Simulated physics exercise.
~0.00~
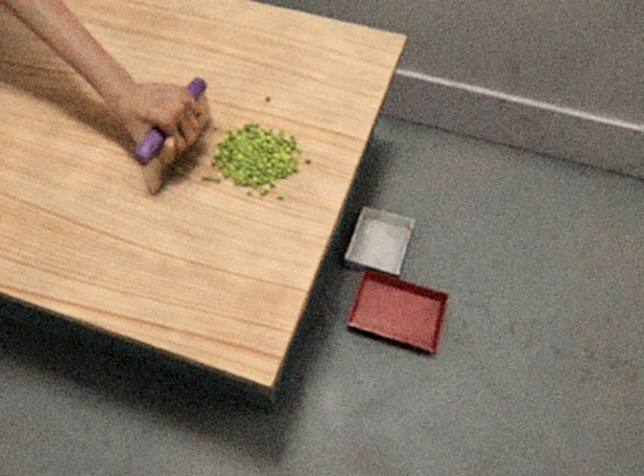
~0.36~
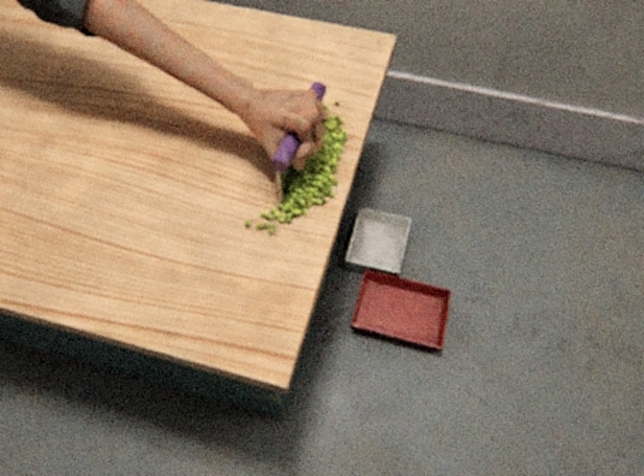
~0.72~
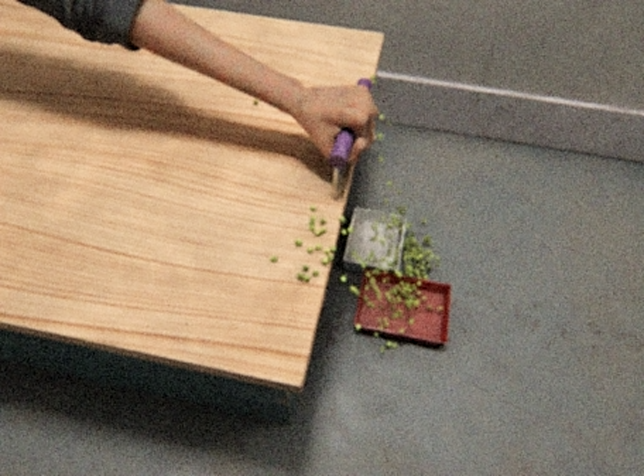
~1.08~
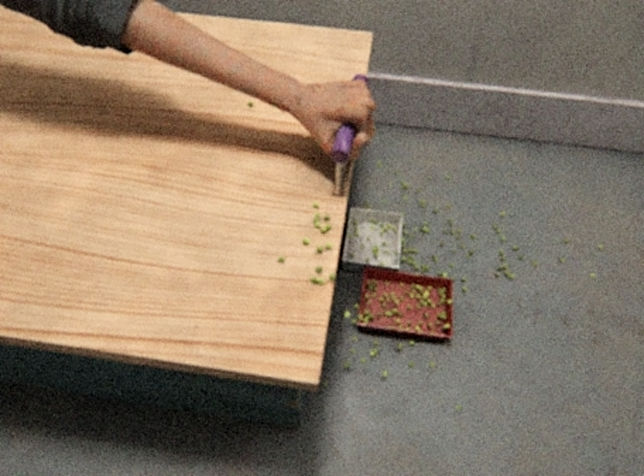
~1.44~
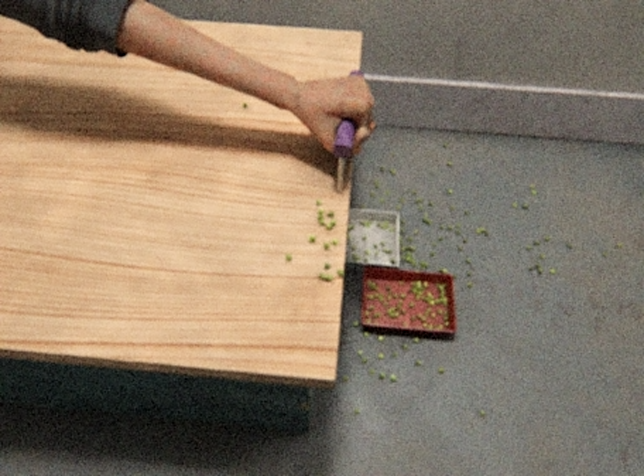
The clip shows a hand using a purple-handled scraper to push a pile of small green peas rightward across a wooden tabletop and over its edge, stopping there as many scatter on the floor, others land in a red tin and fewer in a white one, and a few stay on top.
